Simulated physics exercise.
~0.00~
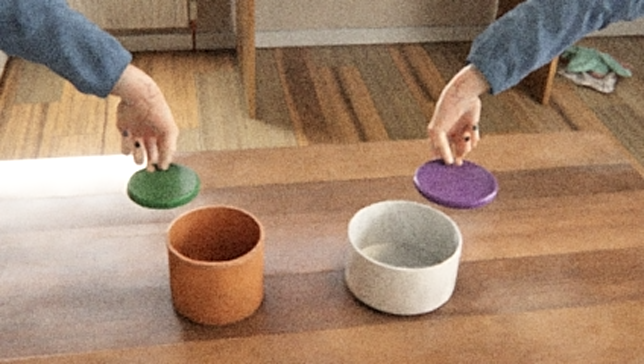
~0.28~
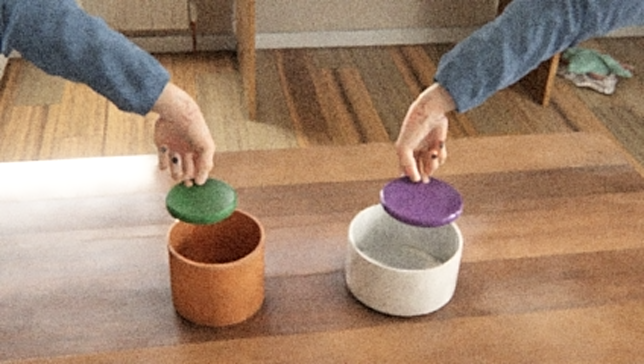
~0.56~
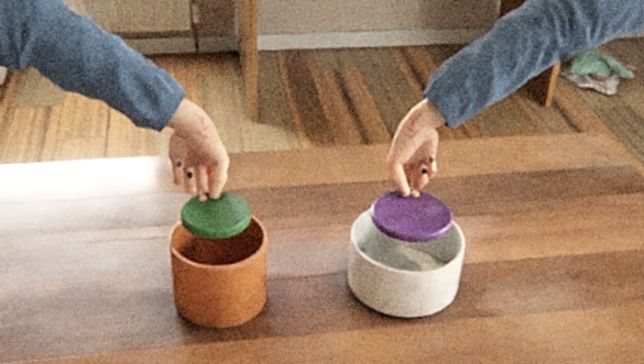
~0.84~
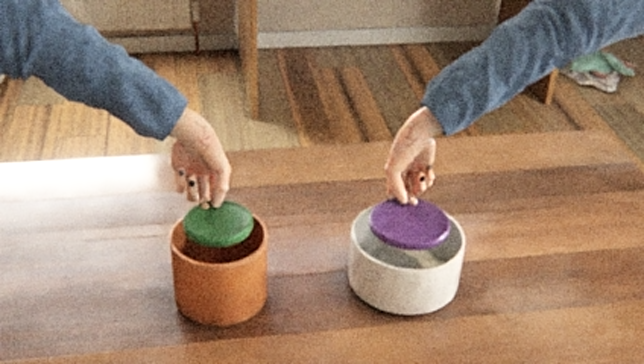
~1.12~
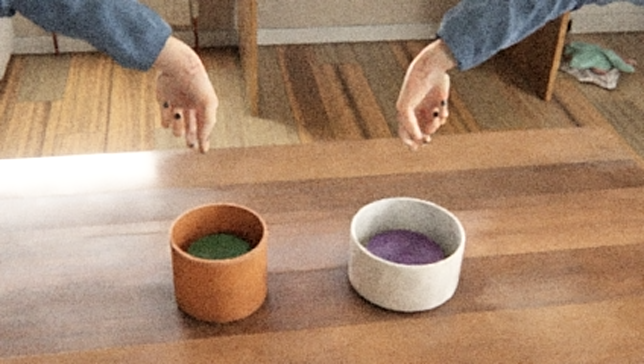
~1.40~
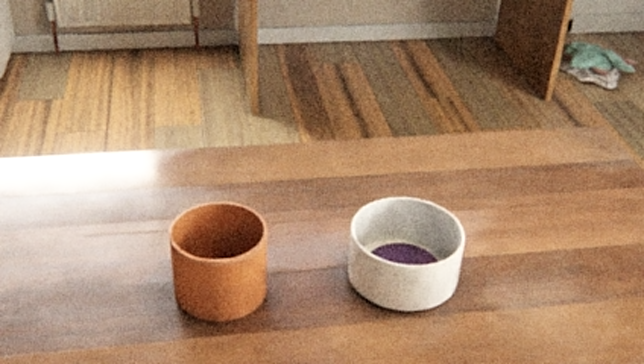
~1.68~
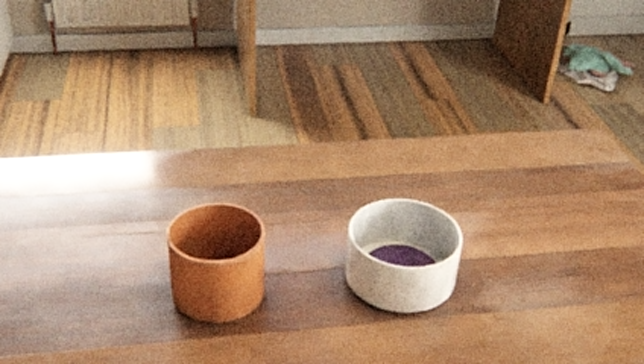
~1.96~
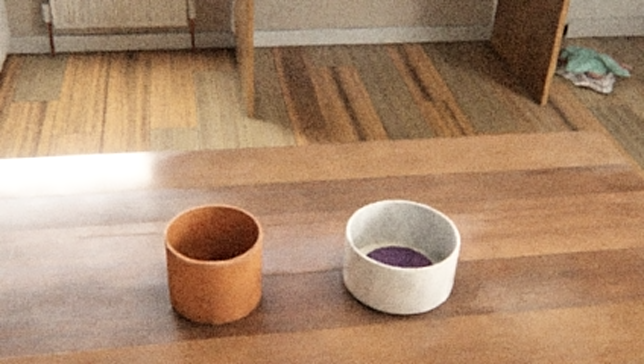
A green disc and a purple disc, each held by a hand, move inward over an orange container and a white one on a wooden table, then drop inside when released. The hands withdraw, leaving the purple disc visible at the bottom and the green one out of sight.
